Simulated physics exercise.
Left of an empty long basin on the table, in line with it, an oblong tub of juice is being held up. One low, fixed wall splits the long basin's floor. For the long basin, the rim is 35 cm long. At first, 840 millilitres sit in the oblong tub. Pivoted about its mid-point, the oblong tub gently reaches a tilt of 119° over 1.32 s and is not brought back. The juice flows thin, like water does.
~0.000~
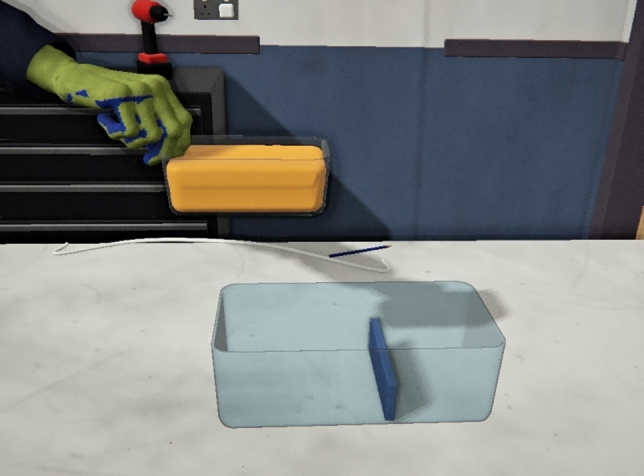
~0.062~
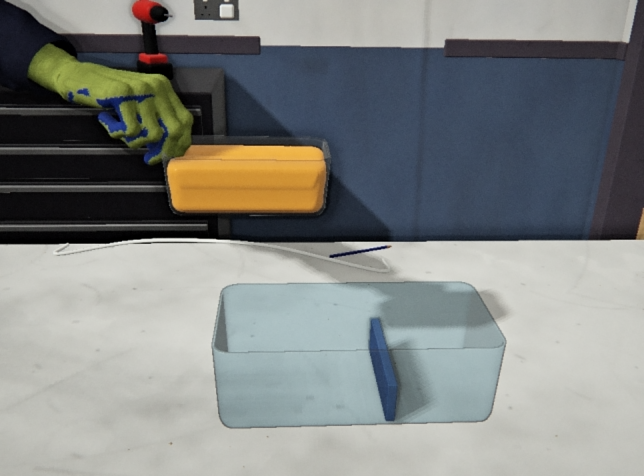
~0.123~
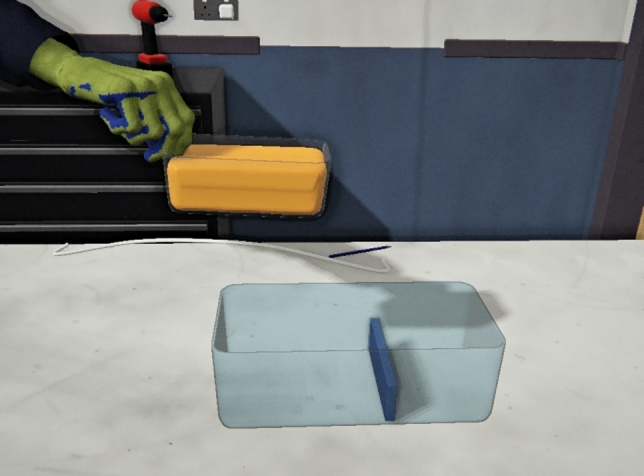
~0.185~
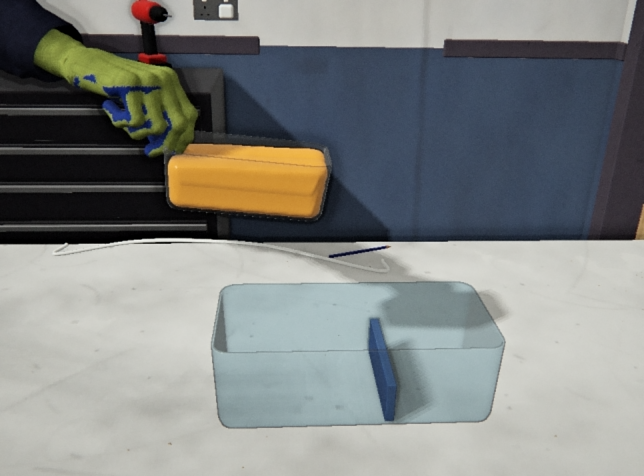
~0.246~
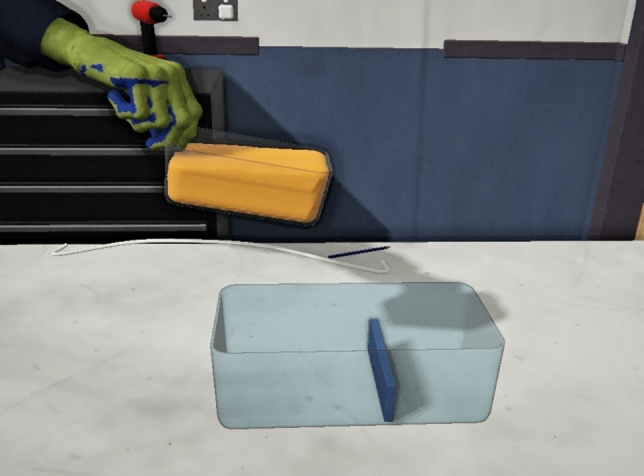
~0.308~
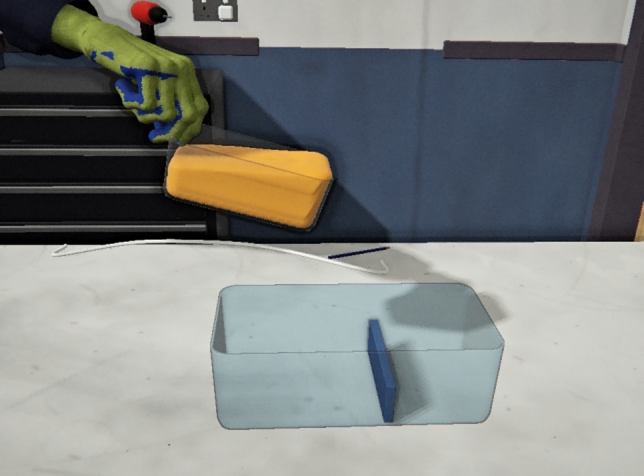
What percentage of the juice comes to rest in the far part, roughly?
54 %.
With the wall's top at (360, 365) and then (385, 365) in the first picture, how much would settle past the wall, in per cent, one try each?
Result: 60 per cent, then 50 per cent.
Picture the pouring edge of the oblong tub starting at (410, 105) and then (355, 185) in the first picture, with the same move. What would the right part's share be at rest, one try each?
Try 1: Approx. 65 %; try 2: Approx. 70 %.
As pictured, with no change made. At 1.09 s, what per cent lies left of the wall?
I'd say near 36 percent.
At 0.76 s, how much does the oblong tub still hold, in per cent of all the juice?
Around 18 in a hundred.
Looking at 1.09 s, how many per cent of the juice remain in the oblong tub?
2 per cent or so.
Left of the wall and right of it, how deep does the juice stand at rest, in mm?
Once settled, the left stands around 10 mm and the right around 22 mm.
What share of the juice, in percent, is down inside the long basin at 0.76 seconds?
The basin holds roughly 36 in a hundred parts at that moment.
Then, 0.76 s in, the tilt is 74° and 18 per cent is still to pour, 6 is left of the wall and 31 right of it.
Then, 1.09 s in, the tilt is 111° and 2 per cent is still to pour, 36 is left of the wall and 53 right of it.
Then, 1.44 s in, the tilt is 119° and 0 per cent is still to pour, 42 is left of the wall and 54 right of it.
Then, 1.82 s in, the tilt is 119° and 0 per cent is still to pour, 42 is left of the wall and 54 right of it.
Finally, 42 per cent lies left of the wall, 54 right of it and 5 outside.
